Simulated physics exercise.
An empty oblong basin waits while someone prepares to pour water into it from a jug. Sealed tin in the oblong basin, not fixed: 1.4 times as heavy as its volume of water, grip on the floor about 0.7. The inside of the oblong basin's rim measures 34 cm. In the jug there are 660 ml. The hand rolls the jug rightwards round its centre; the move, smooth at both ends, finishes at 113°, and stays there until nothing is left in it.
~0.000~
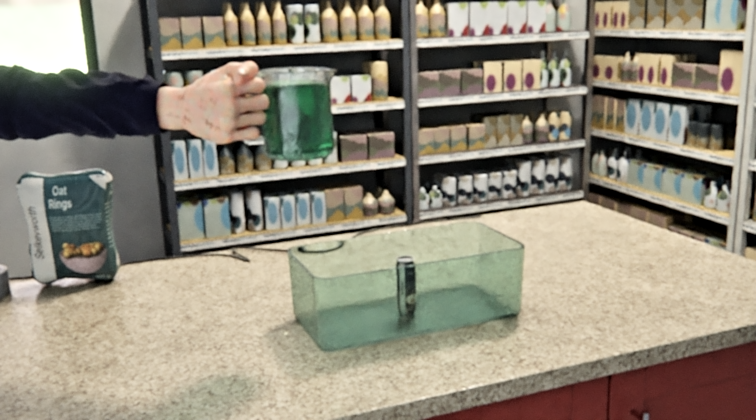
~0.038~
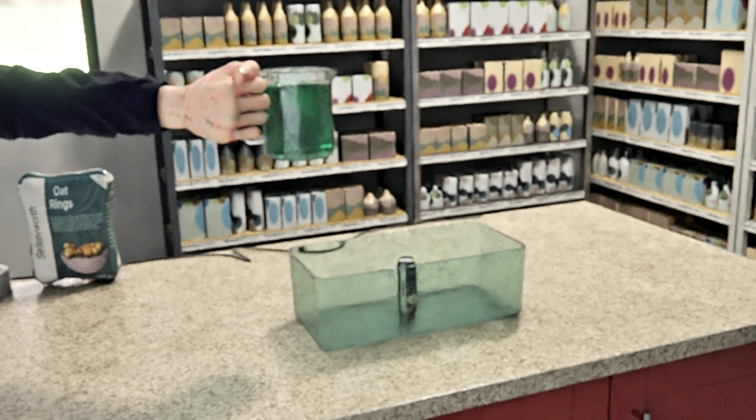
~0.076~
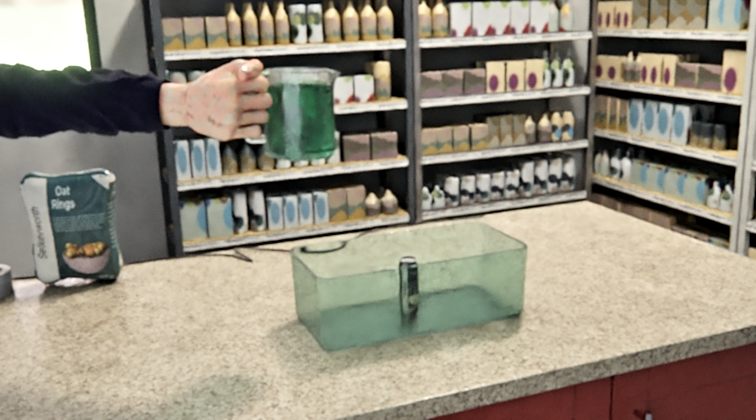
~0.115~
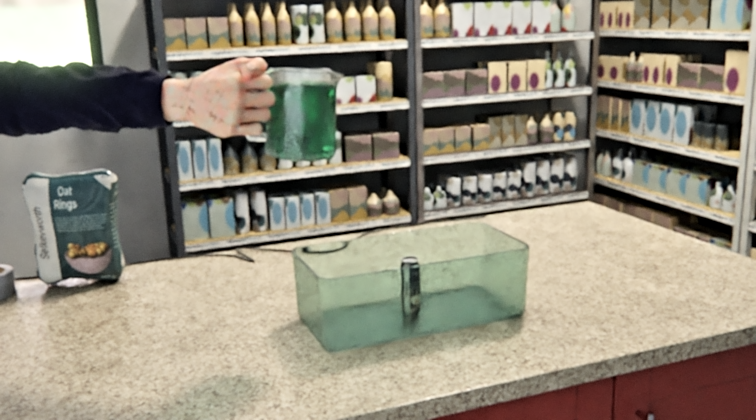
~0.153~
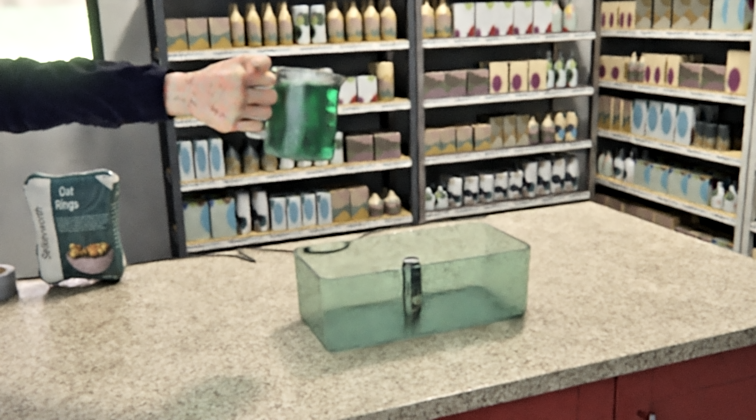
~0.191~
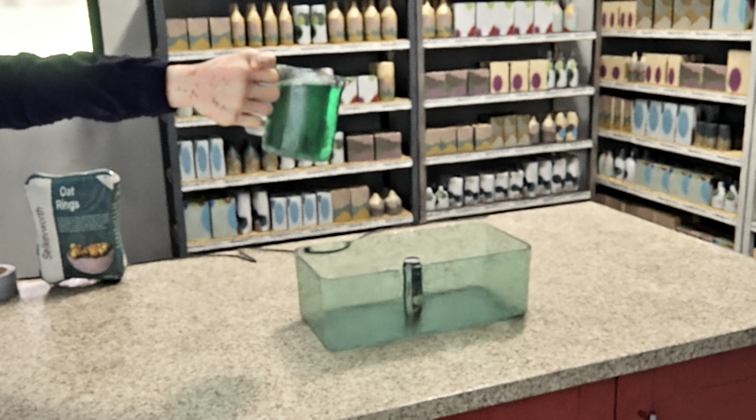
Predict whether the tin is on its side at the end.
The tin is on its side.
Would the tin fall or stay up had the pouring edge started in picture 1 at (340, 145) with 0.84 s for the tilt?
It does not tip.
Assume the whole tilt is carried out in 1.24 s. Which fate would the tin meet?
After the tilt, the tin is still standing.
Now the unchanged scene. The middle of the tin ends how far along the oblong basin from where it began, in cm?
It finishes around 9.0 cm from where it began.
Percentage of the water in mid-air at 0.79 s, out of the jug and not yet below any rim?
36 per cent or so.
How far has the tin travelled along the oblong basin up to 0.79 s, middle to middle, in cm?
About 0 cm.
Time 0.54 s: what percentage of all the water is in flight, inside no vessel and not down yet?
My guess is roughly 22 %.
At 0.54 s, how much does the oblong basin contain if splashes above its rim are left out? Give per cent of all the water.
1 %, more or less.
Then, 0.54 s in, the tilt is 80° and 76 per cent is still to pour; the tin stands where it began.
Then, 0.79 s in, the tilt is 112° and 21 per cent is still to pour; the tin stands where it began.
Then, 1.05 s in, the tilt is 113° and 1 per cent is still to pour; the tin leans 23°.
Then, 1.34 s in, the tilt is 113° and 0 per cent is still to pour; the tin lies on its side.
Finally, the tin lies on its side.
